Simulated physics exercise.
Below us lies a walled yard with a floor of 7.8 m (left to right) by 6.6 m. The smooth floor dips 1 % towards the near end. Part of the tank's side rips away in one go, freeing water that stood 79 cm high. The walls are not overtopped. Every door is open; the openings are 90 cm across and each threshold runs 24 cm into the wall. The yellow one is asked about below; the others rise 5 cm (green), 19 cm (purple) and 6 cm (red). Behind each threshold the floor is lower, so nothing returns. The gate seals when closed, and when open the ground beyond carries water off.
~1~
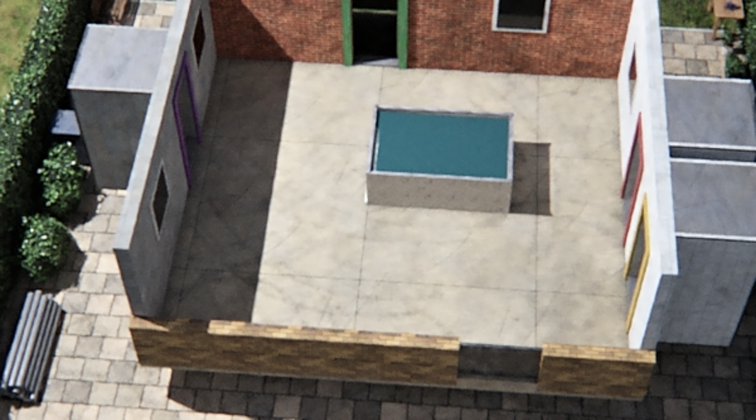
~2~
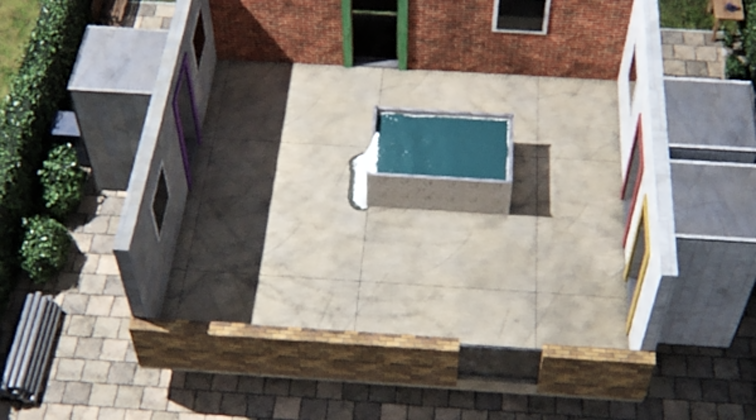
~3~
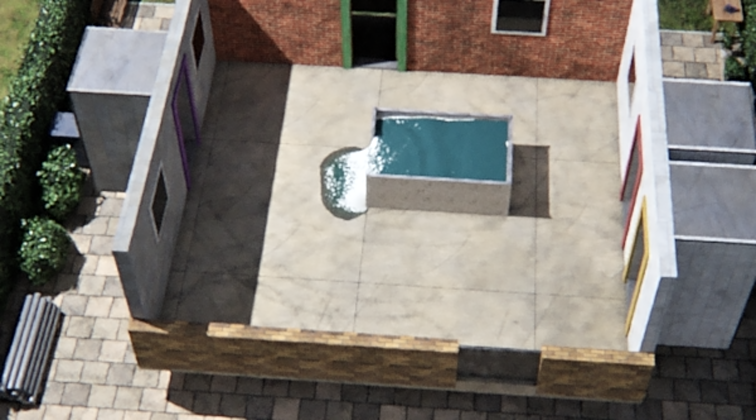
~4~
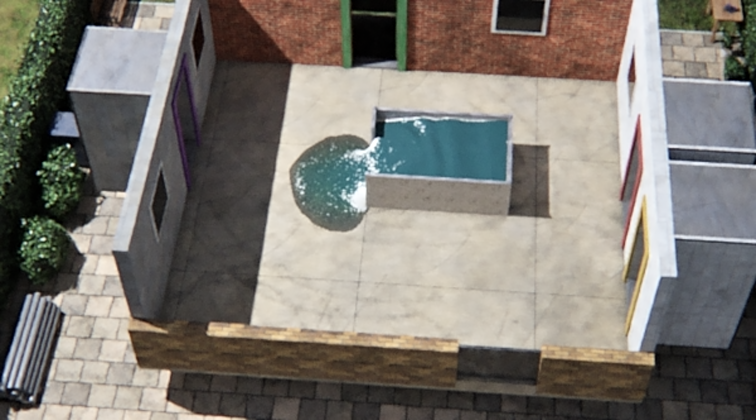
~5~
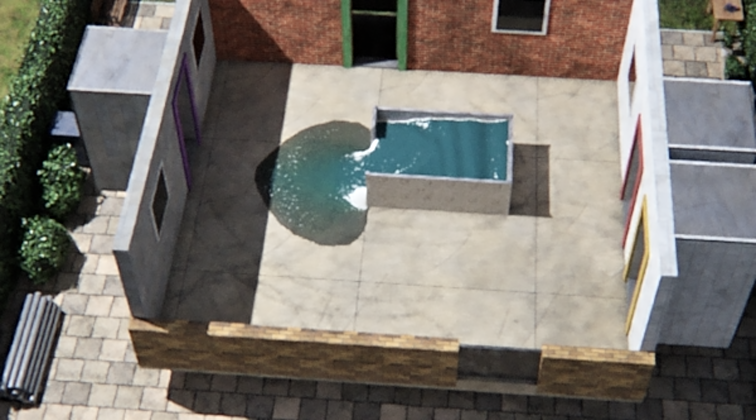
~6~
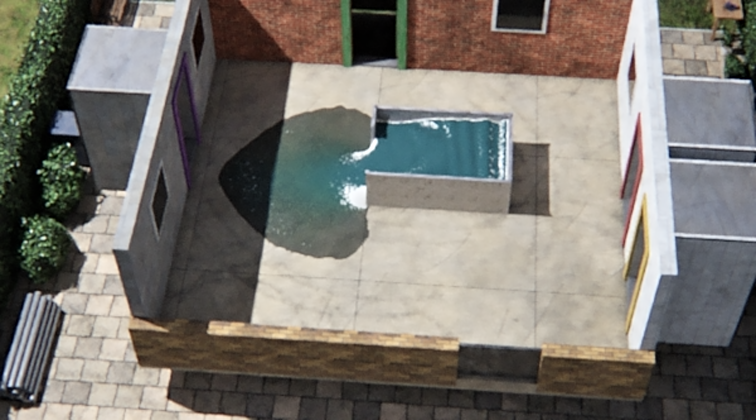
The footage shows a walled yard with a raised tank of blue-green water; its left side opens, and water pours out, spreading leftward across the pale floor in a widening, rounded sheet while ripples cross the tank's surface.
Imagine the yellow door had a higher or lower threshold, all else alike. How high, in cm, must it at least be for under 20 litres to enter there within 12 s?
Some 7 cm above the ground.
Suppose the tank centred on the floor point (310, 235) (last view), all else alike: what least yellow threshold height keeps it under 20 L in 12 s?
Some 11.5 cm.
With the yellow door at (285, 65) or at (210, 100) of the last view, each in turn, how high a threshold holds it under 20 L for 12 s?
Roughly 8.0 and 14.5 cm.
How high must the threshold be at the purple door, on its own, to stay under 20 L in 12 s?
Roughly 26 cm at purple.
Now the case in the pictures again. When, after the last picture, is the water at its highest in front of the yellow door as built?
At about 6.0 s.
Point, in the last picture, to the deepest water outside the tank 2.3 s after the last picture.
Near (157, 336).
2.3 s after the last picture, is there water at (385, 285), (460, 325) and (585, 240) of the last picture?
In turn: Dry, not reached, dry.
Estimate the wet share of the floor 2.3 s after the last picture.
About 35 per cent.
Then, 0.7 s after the last picture water covers 25 % of the floor, deepest (39 cm) near (359, 186); it has not reached the yellow door.
Then, 2.3 s after the last picture water covers 35 % of the floor, deepest (39 cm) near (157, 336); it has not reached the yellow door.
Then, 11.3 s after the last picture water covers 100 % of the floor, deepest (12 cm) near (617, 376); 9 cm at the yellow door, 0 litres in over its 13 cm threshold.
At the yellow door as built, the water peaked near 10 cm, 5.9 s after the last picture.
Run again over the same 12 s with other heights there, 34 litres in over 6 cm, 8 litres over 8 cm. The limit of 20 litres is kept from about 7 cm up.
